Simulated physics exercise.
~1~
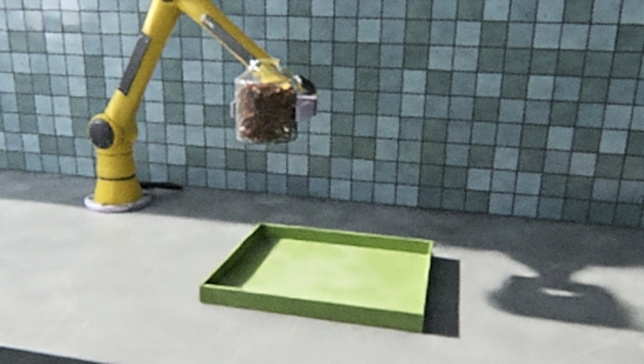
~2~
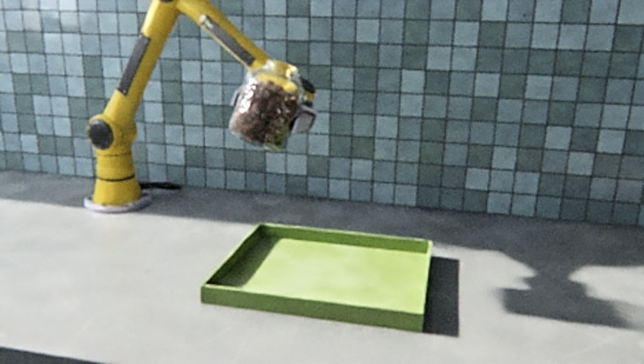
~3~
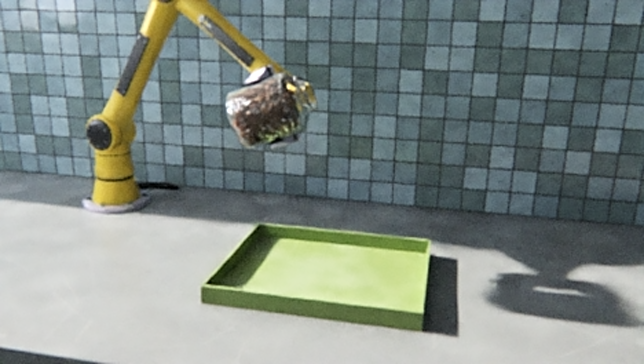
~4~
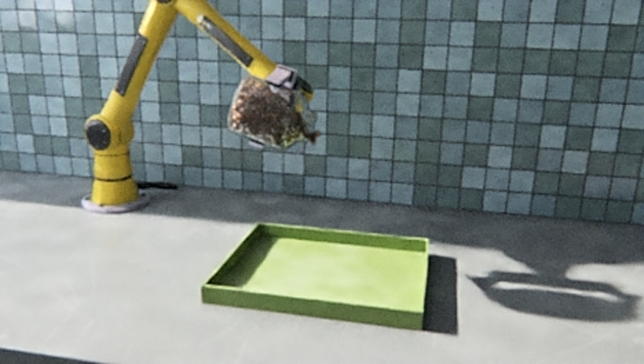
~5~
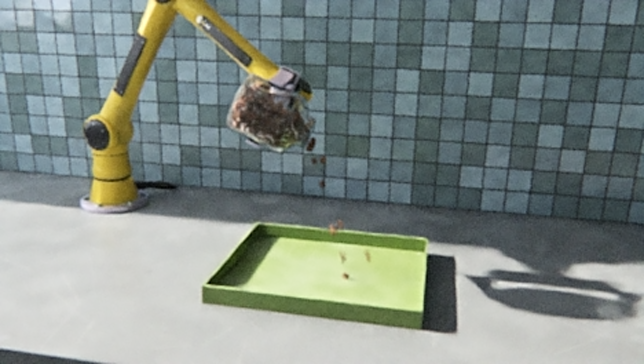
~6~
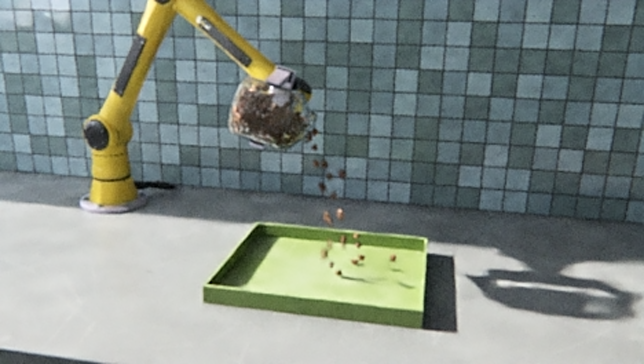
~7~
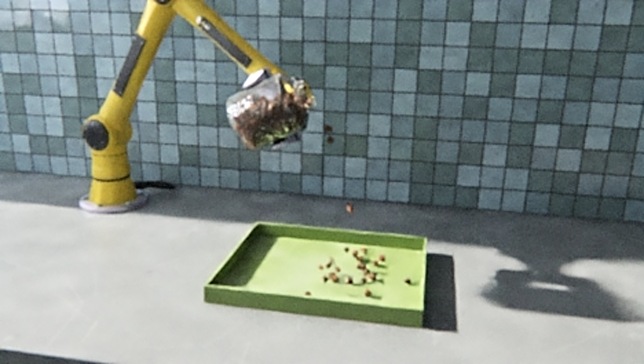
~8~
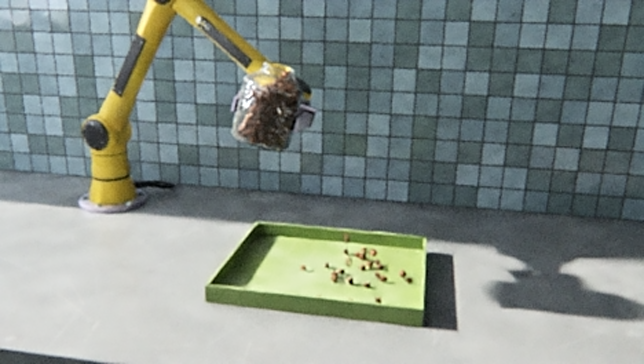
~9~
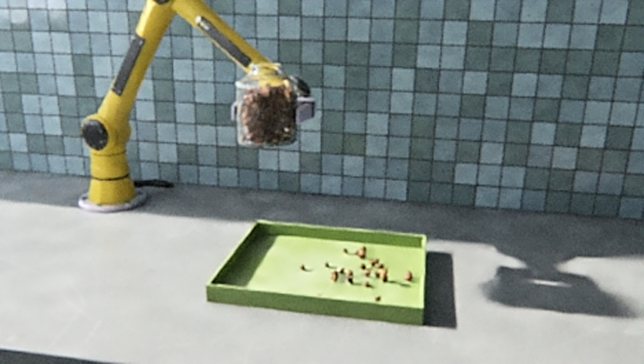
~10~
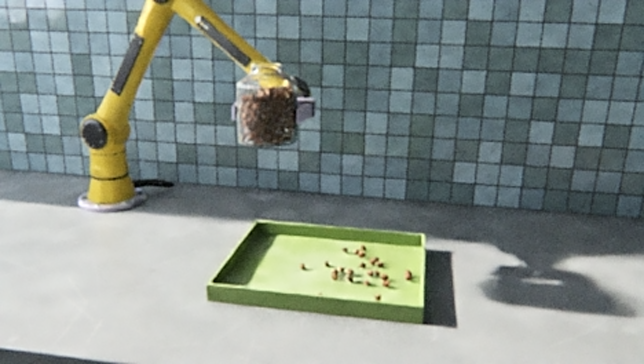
A yellow robot arm holds a clear jar nearly full of small brown pellets above a grey tabletop, seen from slightly above against a wall of blue-green tiles. A shallow, bright green tray sits below, to the right of the arm's base, with shadows stretching across the table on the right. The arm tips the jar over to the right until it lies on its side, and a thin stream of pellets drops into the tray, scattering as they land. It then turns the jar upright again, leaving most pellets inside and a small scatter resting in the tray.
